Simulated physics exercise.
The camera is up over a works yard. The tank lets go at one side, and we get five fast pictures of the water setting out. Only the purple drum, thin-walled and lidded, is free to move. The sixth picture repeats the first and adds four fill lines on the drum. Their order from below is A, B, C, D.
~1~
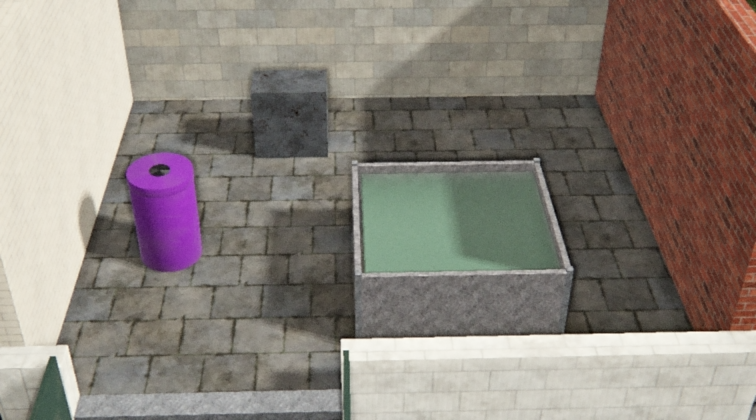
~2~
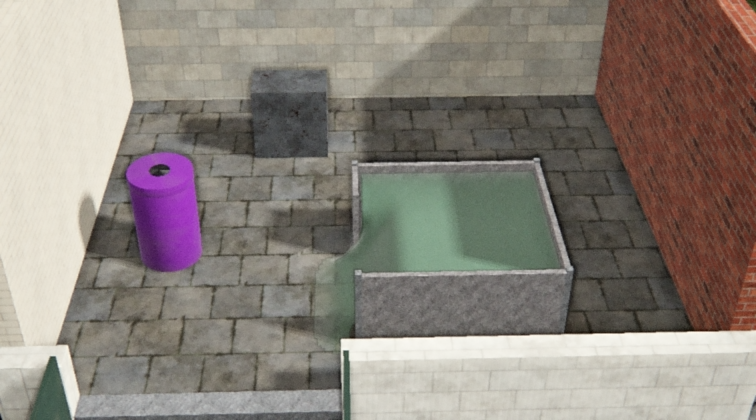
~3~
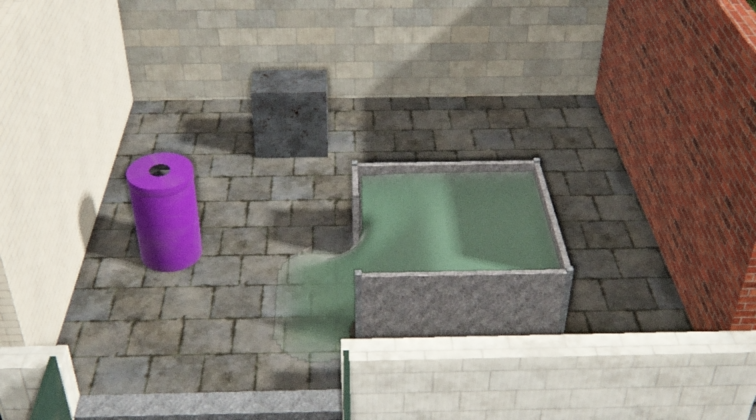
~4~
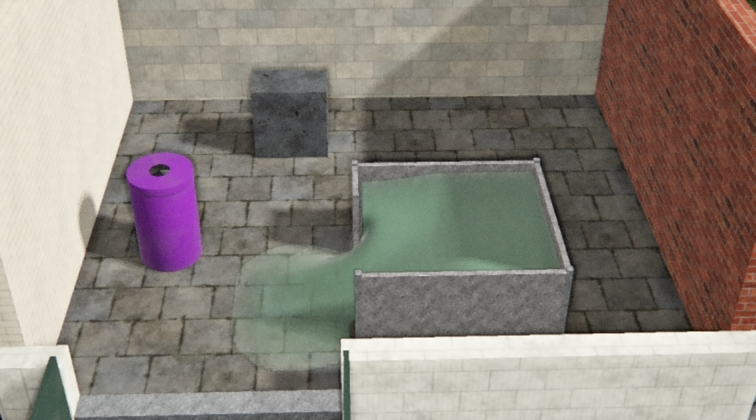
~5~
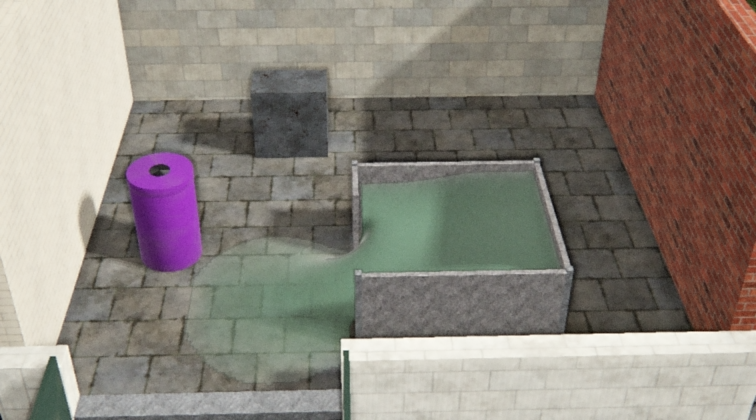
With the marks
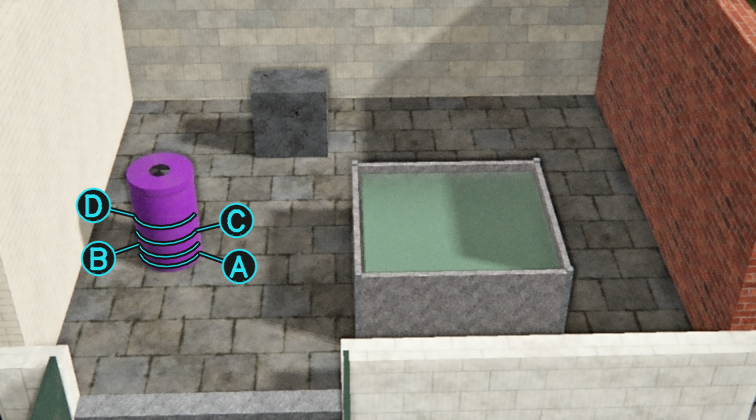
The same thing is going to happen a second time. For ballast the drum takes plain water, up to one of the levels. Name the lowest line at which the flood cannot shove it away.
Go for C.
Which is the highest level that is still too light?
B.
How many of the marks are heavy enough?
Two of them.
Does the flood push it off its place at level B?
Yes.
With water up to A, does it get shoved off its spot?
Yes.
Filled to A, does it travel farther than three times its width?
Yes, clearly.
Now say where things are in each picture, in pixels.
The first picture shows lid of the purple drum at (160, 171); tank full, its middle at (454, 221); open gate at (205, 347).
In the second picture, 2 % of the ground wet, in view closest to the drum at (332, 269).
In the third picture, 4 % of the ground wet, in view closest to the drum at (290, 272).
In the fourth picture, 7 % of the ground wet, in view closest to the drum at (249, 274).
The fifth picture shows lid of the purple drum at (160, 171); 10 % of the ground wet, in view closest to the drum at (215, 266).
On the marked copy, A at (167, 266); B at (165, 256); C at (163, 243); D at (161, 227); from the bottom up A, B, C, D.
For level A, it is pushed about 5 times its own width away.
For level B, it is pushed about twice its own width away.
For level C, it does not move.
For level D, it does not move.
